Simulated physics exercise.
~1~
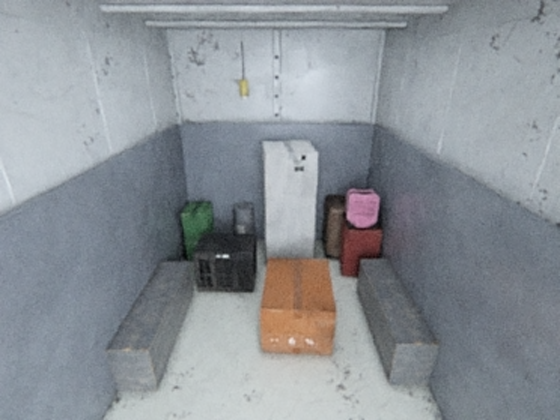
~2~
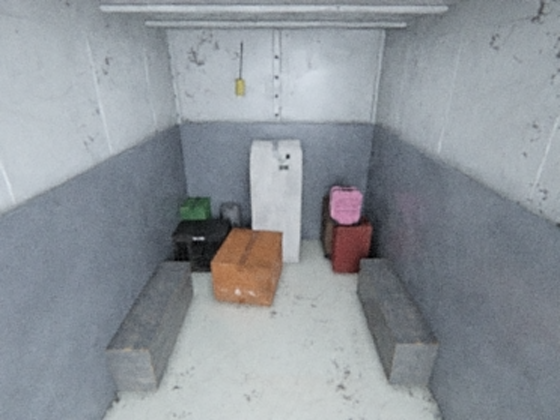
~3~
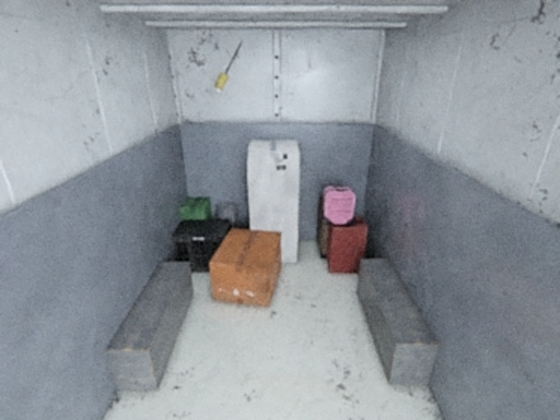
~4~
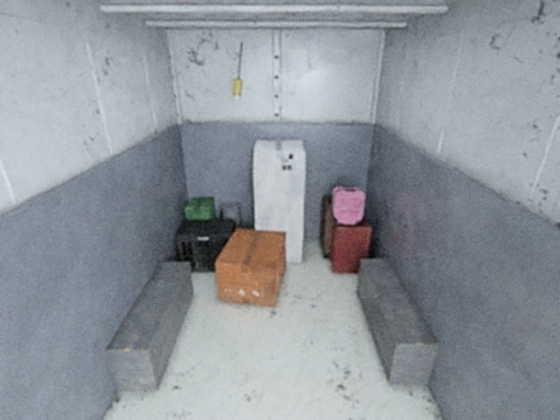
The large orange box slid back and to the left across the van's floor, and the black chest moved the same way, before the load shifted slightly left, then right, and ended with everything still upright near the back wall.
